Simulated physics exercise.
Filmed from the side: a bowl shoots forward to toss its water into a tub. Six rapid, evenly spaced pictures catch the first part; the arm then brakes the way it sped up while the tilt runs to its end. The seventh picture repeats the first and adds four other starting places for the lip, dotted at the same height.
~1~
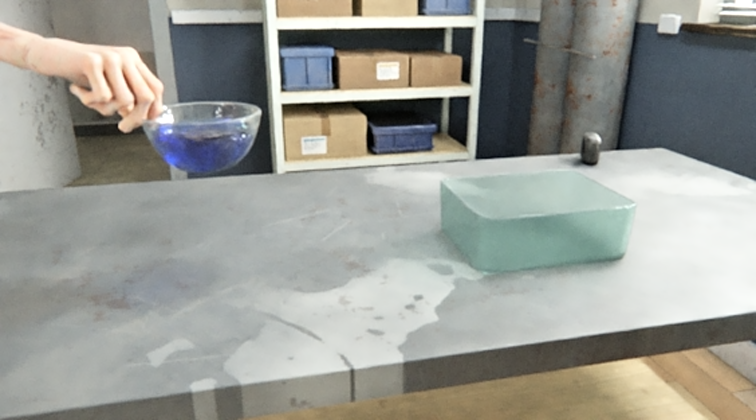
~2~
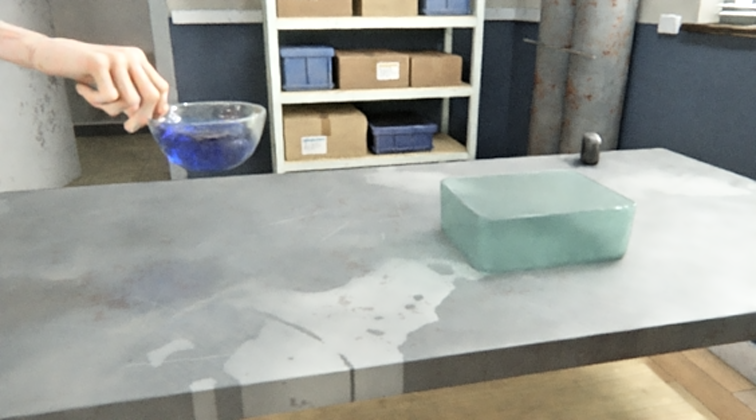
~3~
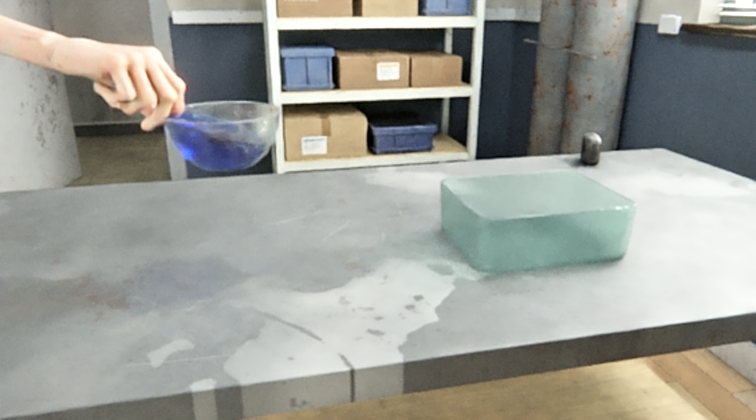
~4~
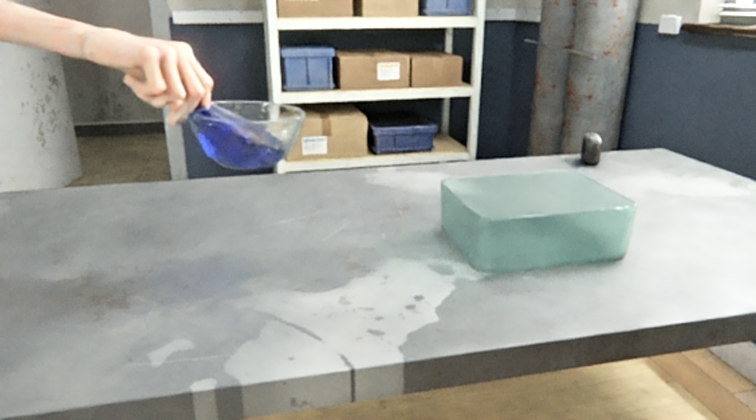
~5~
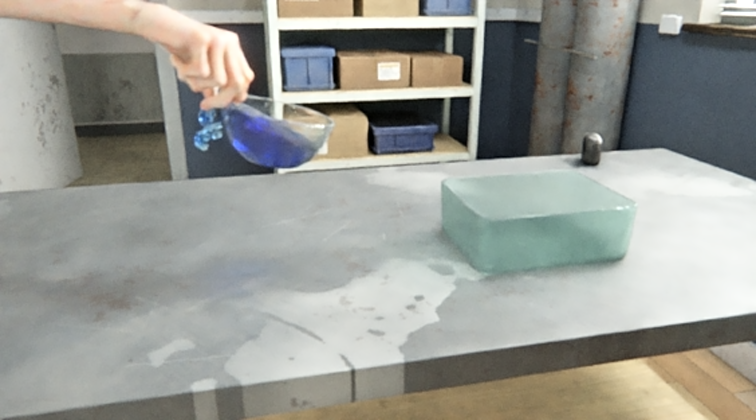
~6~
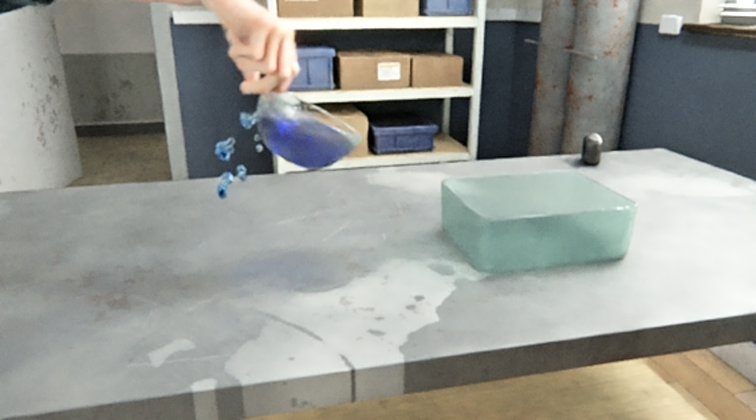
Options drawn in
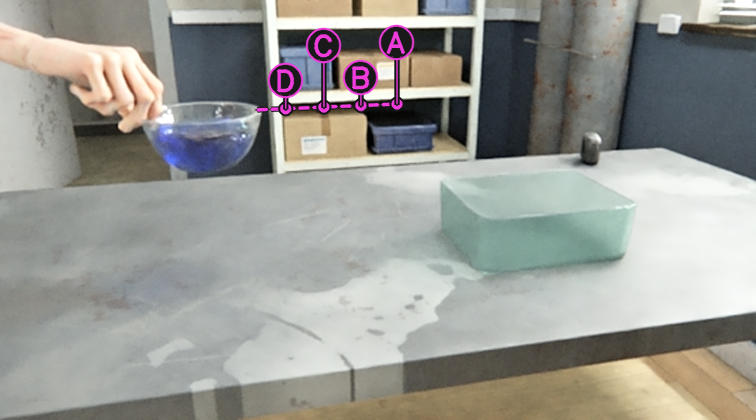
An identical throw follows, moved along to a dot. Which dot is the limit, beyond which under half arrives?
Place D.
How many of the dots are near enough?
All of the four.
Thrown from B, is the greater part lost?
No.
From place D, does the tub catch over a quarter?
Yes.
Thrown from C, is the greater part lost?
No, not at all.
On the marked copy, A at (396, 104); B at (360, 105); C at (323, 107); D at (285, 108).
With A, about 85 % lands in the tub, 8 % falls short and 7 % goes beside or beyond.
With B, about 78 % lands in the tub, 9 % falls short and 13 % goes beside or beyond.
With C, about 73 % lands in the tub, 7 % falls short and 20 % goes beside or beyond.
With D, about 63 % lands in the tub, 25 % falls short and 12 % goes beside or beyond.
